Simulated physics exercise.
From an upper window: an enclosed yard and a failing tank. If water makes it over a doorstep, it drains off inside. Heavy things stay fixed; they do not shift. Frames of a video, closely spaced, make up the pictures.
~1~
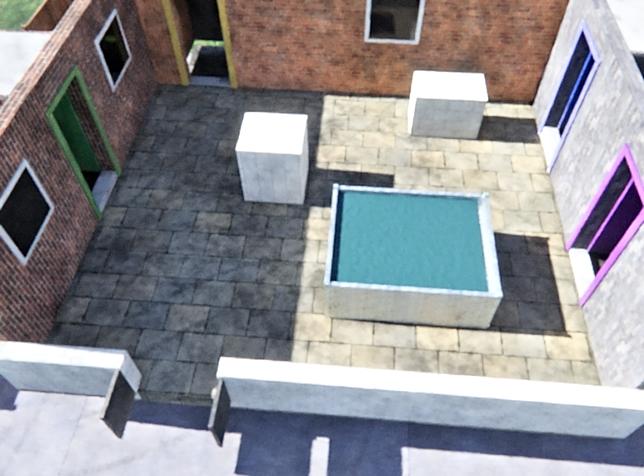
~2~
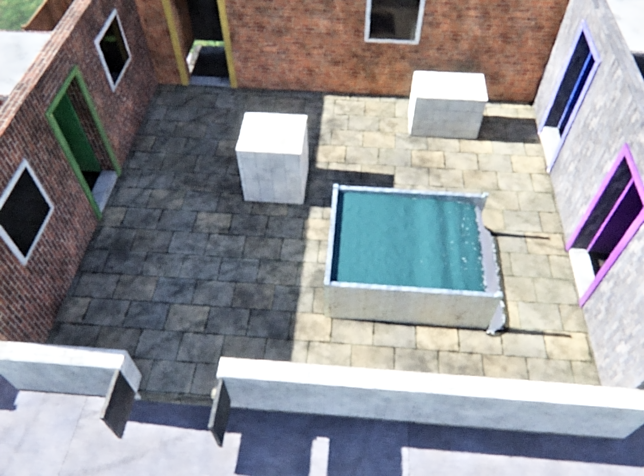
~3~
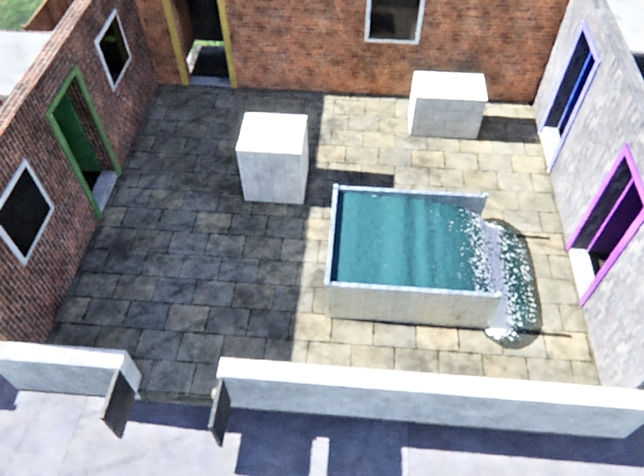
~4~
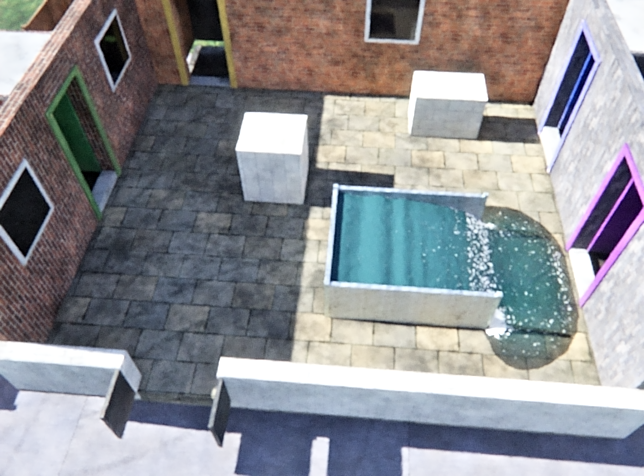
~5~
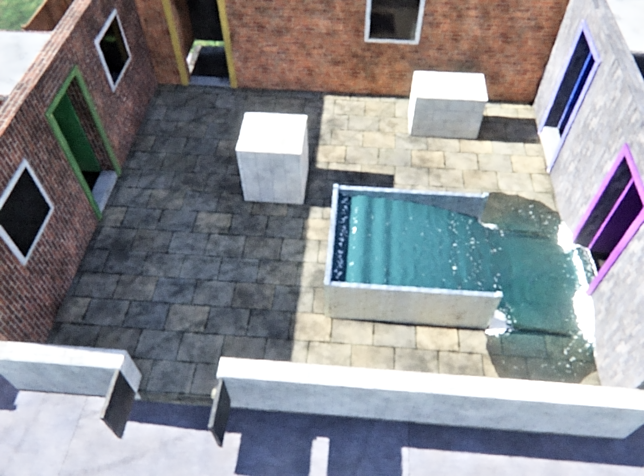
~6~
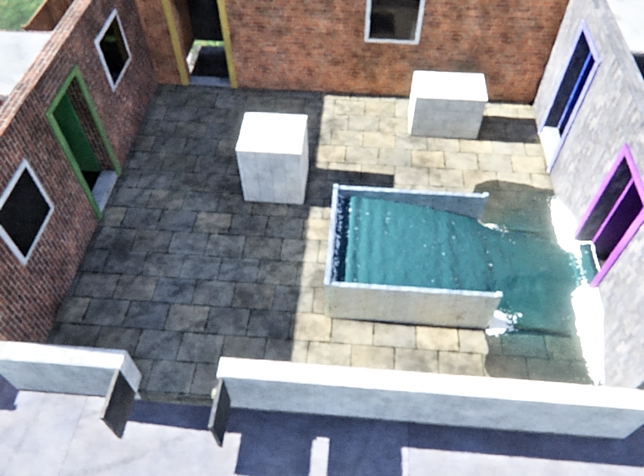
In a walled yard seen from above, the right side of a tank of blue-green water gave way, and water poured out across the paving, spreading to the wall by the purple-framed opening.
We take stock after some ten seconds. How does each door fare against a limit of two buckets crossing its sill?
The purple door goes past the limit. The green door stays within the limit. The blue door stays within the limit. The yellow door stays within the limit.
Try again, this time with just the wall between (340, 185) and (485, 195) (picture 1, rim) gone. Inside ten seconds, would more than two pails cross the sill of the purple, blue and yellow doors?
I'd say the purple one stays shy of the line, the blue one crosses the line and the yellow one crosses the line.
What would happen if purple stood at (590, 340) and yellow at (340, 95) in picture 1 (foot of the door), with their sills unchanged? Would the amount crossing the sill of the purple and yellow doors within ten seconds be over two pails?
Purple is flooded, yellow is not flooded.
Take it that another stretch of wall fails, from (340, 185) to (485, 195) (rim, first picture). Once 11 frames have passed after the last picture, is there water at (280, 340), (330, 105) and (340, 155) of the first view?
In the order you gave them, I get still bare, drenched, drenched.
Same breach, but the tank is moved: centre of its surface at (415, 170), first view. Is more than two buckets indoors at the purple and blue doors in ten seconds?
Note: Purple door door exceeds the mark; blue door door exceeds the mark.
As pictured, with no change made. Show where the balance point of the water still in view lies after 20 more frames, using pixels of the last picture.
Roughly (464, 253).
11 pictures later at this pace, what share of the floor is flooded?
Close to 25 in a hundred, I think.
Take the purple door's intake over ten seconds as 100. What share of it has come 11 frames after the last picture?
Roughly 70 %.
A moment on, water covers 15 % of the floor; the purple door far over two buckets in, the green door not reached, the blue door wet at the sill, nothing in, the yellow door not reached.
Next, water covers 25 % of the floor; the purple door far over two buckets in, the green door not reached, the blue door wet at the sill, nothing in, the yellow door not reached.
Then, water covers 45 % of the floor; the purple door far over two buckets in, the green door not reached, the blue door wet at the sill, nothing in, the yellow door not reached.
Later, water covers 75 % of the floor; the purple door far over two buckets in, the green door wet at the sill, nothing in, the blue door wet at the sill, nothing in, the yellow door wet at the sill, nothing in.
In the end, water covers 100 % of the floor; the purple door far over two buckets in, the green door wet at the sill, nothing in, the blue door wet at the sill, nothing in, the yellow door under two buckets in.
